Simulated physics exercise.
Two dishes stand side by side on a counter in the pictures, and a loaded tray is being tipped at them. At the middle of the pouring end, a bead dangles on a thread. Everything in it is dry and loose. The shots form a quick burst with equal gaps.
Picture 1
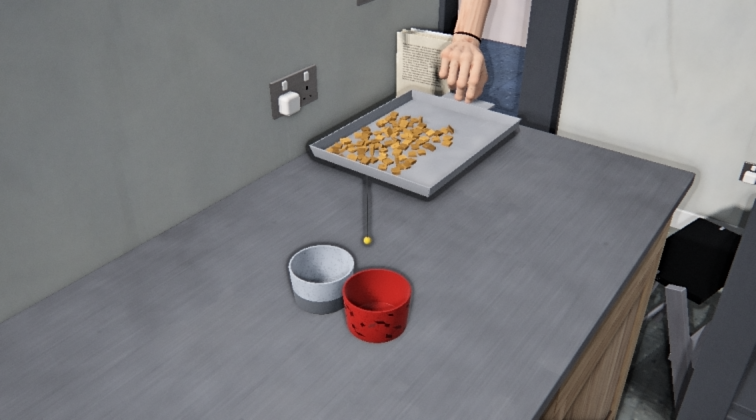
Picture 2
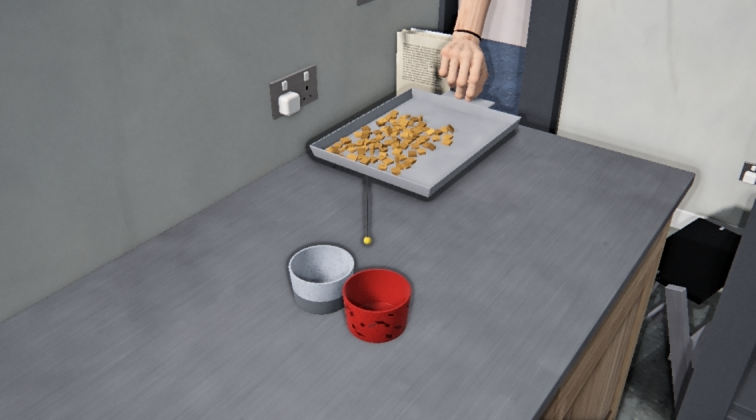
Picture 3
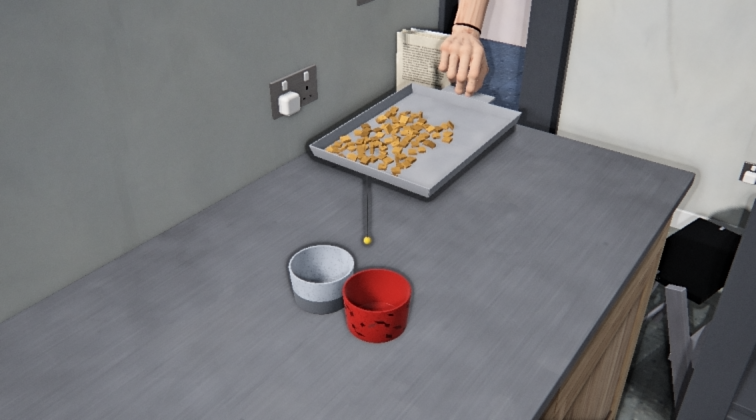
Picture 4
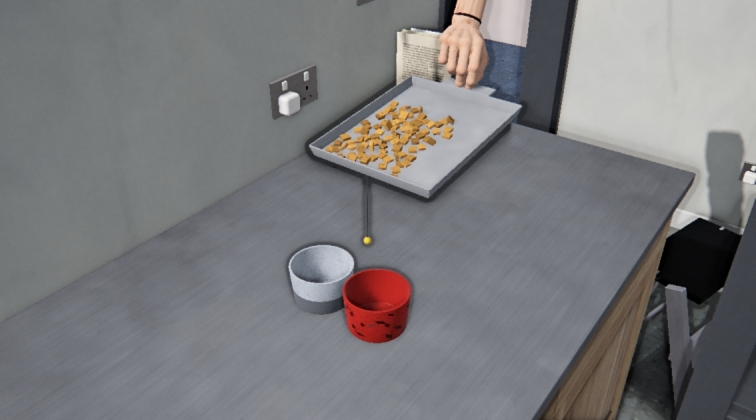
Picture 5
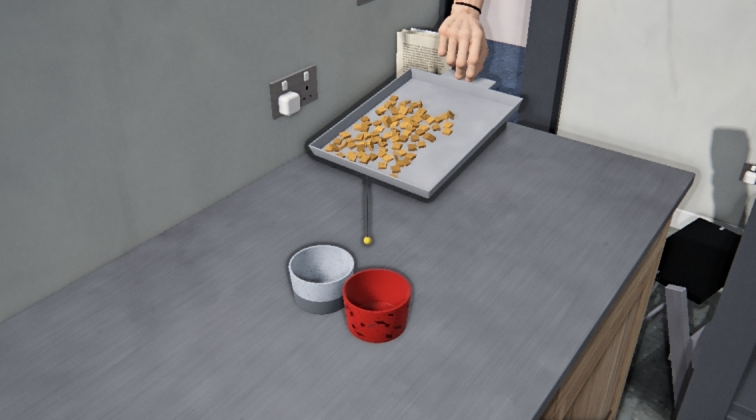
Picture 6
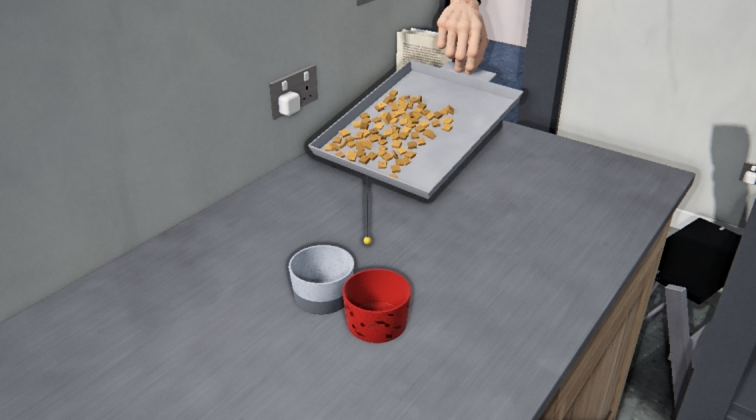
A grey tray scattered with golden-brown cereal squares sits at the far end of a dark grey counter, seen from above at an angle, beside a plain wall with a socket. Nearer stand a pale grey dish and, to its right, a red one, with a yellow bead hanging on a thread behind them. A hand with a dark wristband slowly raises the tray's far end, tilting it slightly towards the dishes, while the cereal keeps its place and the view stays still.
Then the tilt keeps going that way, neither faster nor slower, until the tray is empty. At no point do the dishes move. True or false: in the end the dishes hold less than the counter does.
False.
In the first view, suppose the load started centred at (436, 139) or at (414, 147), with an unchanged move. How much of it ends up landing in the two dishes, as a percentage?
The first start yields 70 per cent, the second 70 per cent.
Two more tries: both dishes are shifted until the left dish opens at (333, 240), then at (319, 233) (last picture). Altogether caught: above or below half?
Taking them in turn, it's short of half and then short of half.
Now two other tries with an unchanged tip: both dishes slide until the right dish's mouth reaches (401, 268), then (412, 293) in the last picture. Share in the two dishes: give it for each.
First position: Some 40 %; second position: Some 70 %.
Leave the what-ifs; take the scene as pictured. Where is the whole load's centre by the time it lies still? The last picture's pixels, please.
The centre ends up roughly at (341, 300).
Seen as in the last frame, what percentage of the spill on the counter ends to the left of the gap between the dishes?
Near 10 in a hundred.
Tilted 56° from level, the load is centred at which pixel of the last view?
About (368, 149).
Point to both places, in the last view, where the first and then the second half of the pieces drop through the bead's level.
The opening part goes through (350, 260); what follows goes through (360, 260).
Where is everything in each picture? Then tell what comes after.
The first frame shows corners of the pouring end at (314, 145) and (429, 186), level; middle of the load at (396, 140), cereal squares; left dish at (301, 294); right dish at (357, 322); bead on its thread at (368, 241).
The second frame shows corners of the pouring end at (314, 145) and (429, 186), level; middle of the load at (396, 139).
The third frame shows corners of the pouring end at (314, 145) and (428, 186), tipped barely, lowest at the right corner; middle of the load at (396, 137).
The fourth frame shows corners of the pouring end at (314, 145) and (428, 187), tipped a little, lowest at the right corner; middle of the load at (396, 134).
The fifth frame shows corners of the pouring end at (313, 145) and (428, 188), tipped a little, lowest at the right corner; middle of the load at (396, 131).
The sixth frame shows corners of the pouring end at (313, 145) and (428, 189), tipped a little, lowest at the right corner; middle of the load at (395, 128); left dish at (301, 294); right dish at (357, 322).
Soon, tray tipped steeply; nearly all on the tray; a stray few in the air.
A while on, tray tipped right over; most on the tray; a stray few in the right dish; a stray few in the left dish; a small part outside both; a stray few in the air.
Towards the end, tray tipped past a quarter turn; about a quarter in the right dish; about half in the left dish; about a quarter outside both.
Finally, tray tipped past a quarter turn; about a quarter in the right dish; about half in the left dish; about a quarter outside both.
